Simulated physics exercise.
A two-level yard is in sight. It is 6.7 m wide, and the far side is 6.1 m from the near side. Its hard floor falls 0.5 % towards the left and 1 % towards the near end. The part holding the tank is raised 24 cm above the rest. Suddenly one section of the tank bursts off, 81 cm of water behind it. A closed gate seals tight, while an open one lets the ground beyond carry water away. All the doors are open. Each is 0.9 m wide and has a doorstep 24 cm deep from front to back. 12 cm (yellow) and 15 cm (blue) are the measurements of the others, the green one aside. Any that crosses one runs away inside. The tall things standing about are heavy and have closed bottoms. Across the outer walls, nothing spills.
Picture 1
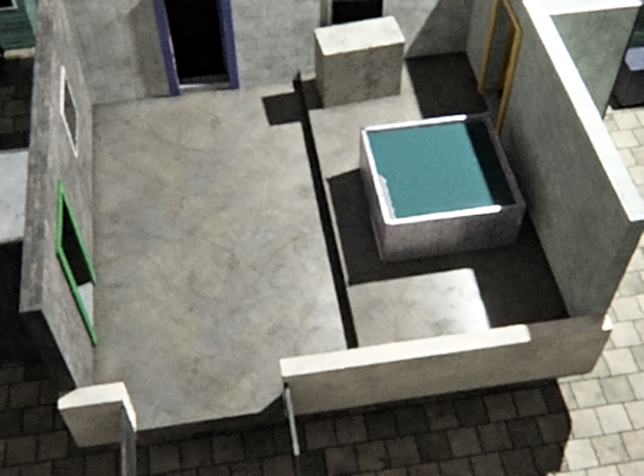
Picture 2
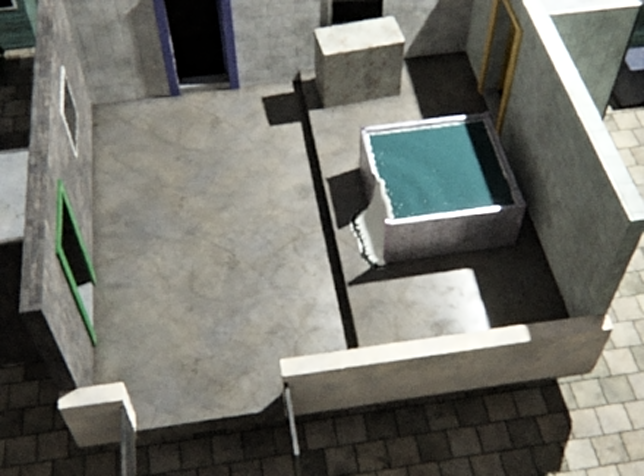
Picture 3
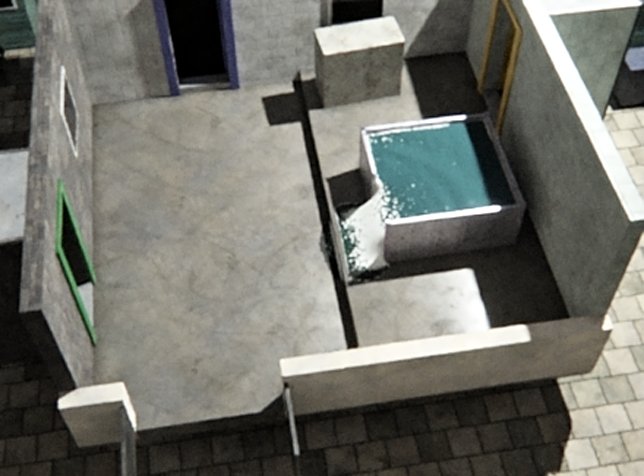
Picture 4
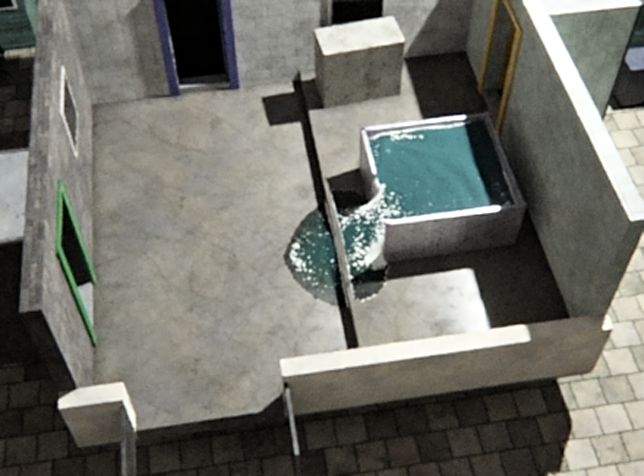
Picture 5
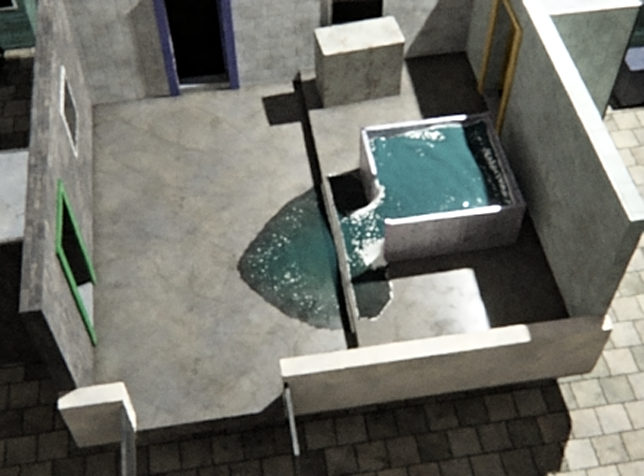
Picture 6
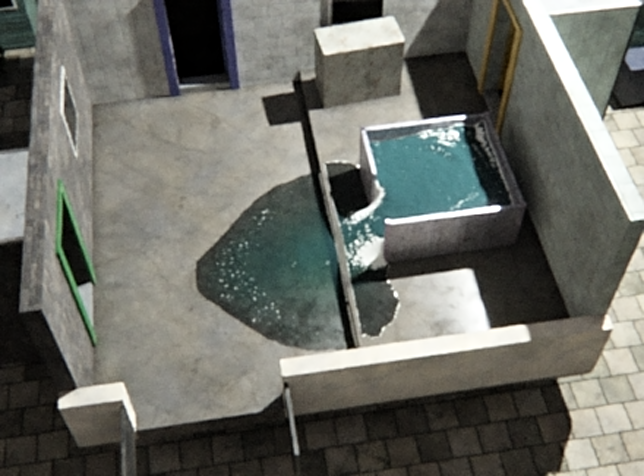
In a walled yard, water bursts from a raised tank's side and spreads left across the floor.
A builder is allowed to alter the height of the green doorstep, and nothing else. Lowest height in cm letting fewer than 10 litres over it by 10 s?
About 25 centimetres.
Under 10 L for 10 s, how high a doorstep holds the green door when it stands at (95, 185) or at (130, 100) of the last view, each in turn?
Roughly 13.5 and 13.5 cm.
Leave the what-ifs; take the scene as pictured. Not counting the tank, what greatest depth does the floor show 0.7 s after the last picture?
Max depth: Near 39 cm.
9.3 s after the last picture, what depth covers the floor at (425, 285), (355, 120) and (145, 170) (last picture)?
First spot about 0 cm, second about 0 cm, third about 6 cm.
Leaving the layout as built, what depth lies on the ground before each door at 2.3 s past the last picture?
In cm - yellow: 0, green: 23, blue: 0.
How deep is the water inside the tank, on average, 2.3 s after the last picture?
I'd put it near 33 cm.
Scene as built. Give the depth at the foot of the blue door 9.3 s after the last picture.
4.0 cm.
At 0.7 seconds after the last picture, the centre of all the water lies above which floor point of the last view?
(372, 230) or so.
Then, 0.7 s after the last picture water covers 40 % of the floor, deepest (39 cm) near (369, 241); 15 cm at the green door, 2 litres in over its 11 cm doorstep.
Then, 2.3 s after the last picture water covers 50 % of the floor, deepest (24 cm) near (94, 318); 23 cm at the green door, 131 litres in over its 11 cm doorstep.
Then, 9.3 s after the last picture water covers 65 % of the floor, deepest (10 cm) near (94, 350); 10 cm at the green door, 192 litres in over its 11 cm doorstep.
At the green door as built, the water peaked near 27 cm, 1.5 s after the last picture.
Run again over the same 10 s with other heights there, 24 litres in over 21.5 cm, 1 litre over 29 cm. The limit of 10 litres is kept from about 25 cm up.
